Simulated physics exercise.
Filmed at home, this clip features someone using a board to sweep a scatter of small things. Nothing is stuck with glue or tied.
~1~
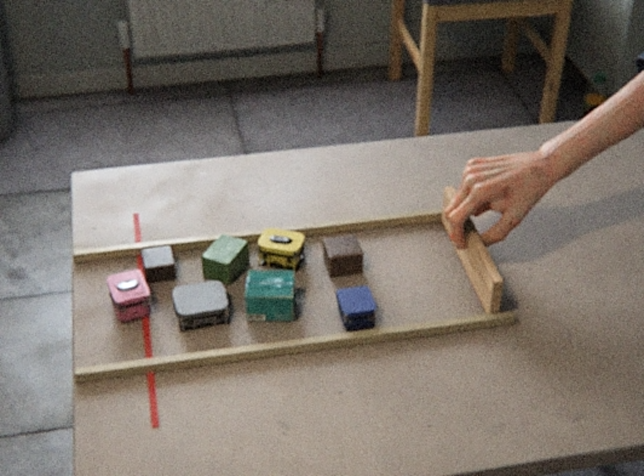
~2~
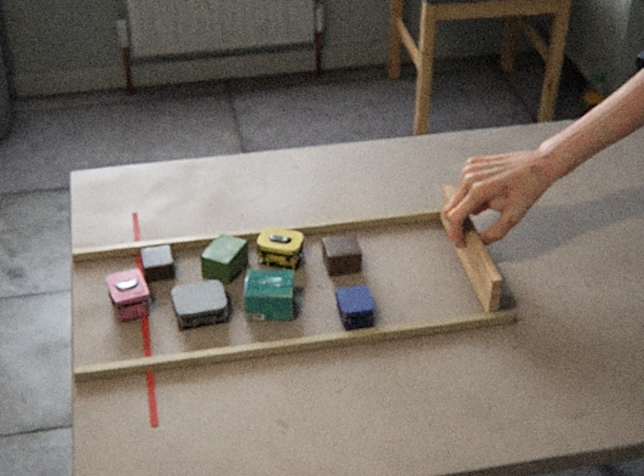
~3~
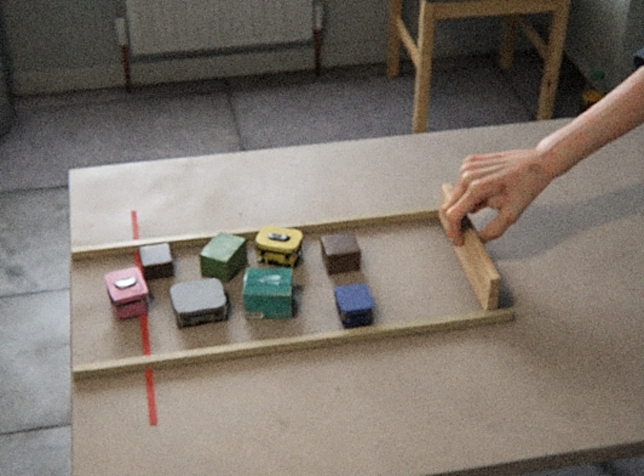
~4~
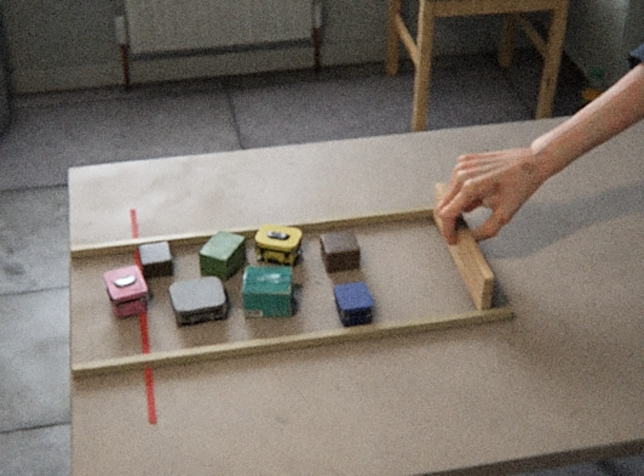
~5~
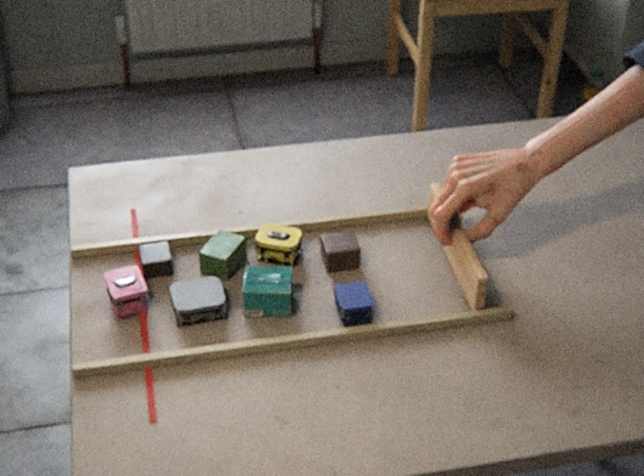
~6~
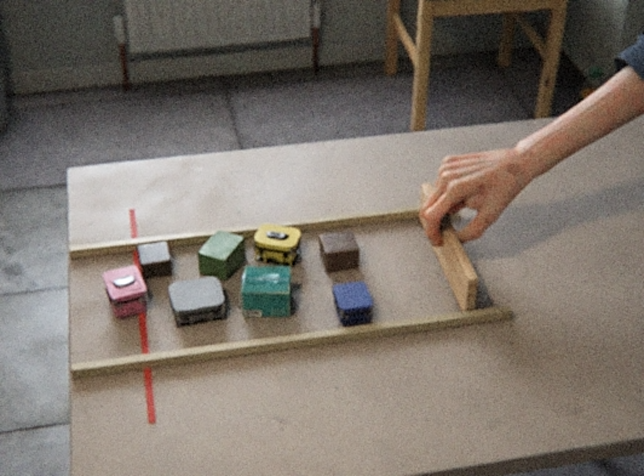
To begin with, a hand holds a wooden board upright at the right end of two wooden rails, with small boxes and blocks scattered between them and a red line at the left. The hand then slides the board a short way left, while the objects stay in place.
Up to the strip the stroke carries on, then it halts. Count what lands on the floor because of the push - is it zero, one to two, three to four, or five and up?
Missing: Three up to four.
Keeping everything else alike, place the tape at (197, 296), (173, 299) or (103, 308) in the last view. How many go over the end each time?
Down on the floor: 0, 1 and 5.
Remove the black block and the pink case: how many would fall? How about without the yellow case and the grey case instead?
Falls come to 1 the first time and 0 the other time.
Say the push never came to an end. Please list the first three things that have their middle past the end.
The pink case, the black block, the grey case.
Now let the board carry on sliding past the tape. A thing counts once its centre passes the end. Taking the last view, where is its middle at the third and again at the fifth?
Roughly (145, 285) and then roughly (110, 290).
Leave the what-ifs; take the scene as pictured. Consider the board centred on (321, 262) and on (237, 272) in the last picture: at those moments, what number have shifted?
I count 4 first and 8 after.
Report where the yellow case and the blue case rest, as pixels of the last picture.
In the last picture, roughly (121, 257) and (128, 343).
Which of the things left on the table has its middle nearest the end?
Green block.
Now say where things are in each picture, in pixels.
The first picture shows pink case (129, 296); black block (158, 264); grey case (201, 306); board (470, 249); tape (144, 307).
The second picture shows black block (158, 264); yellow case (281, 249).
The third picture shows grey case (199, 303); blue case (354, 307).
The fourth picture shows pink case (127, 292); green block (223, 255).
The fifth picture shows black block (156, 260); turquoise box (268, 291).
The sixth picture shows pink case (126, 292); black block (155, 260); grey case (197, 302); board (446, 246); tape (141, 303).
Early on, none off yet; pink case at rest near (126, 292); black block at rest near (155, 260); grey case at rest near (197, 302).
A while later, none off yet; pink case at rest near (122, 292); black block at rest near (155, 260); grey case travelled a little near (168, 303).
Further along, none off yet; pink case travelled about its own width near (67, 284); black block travelled well along near (102, 265); grey case travelled well along near (96, 304).
Finally, the number that fall off is three or four; lost, grey case, black block and pink case.
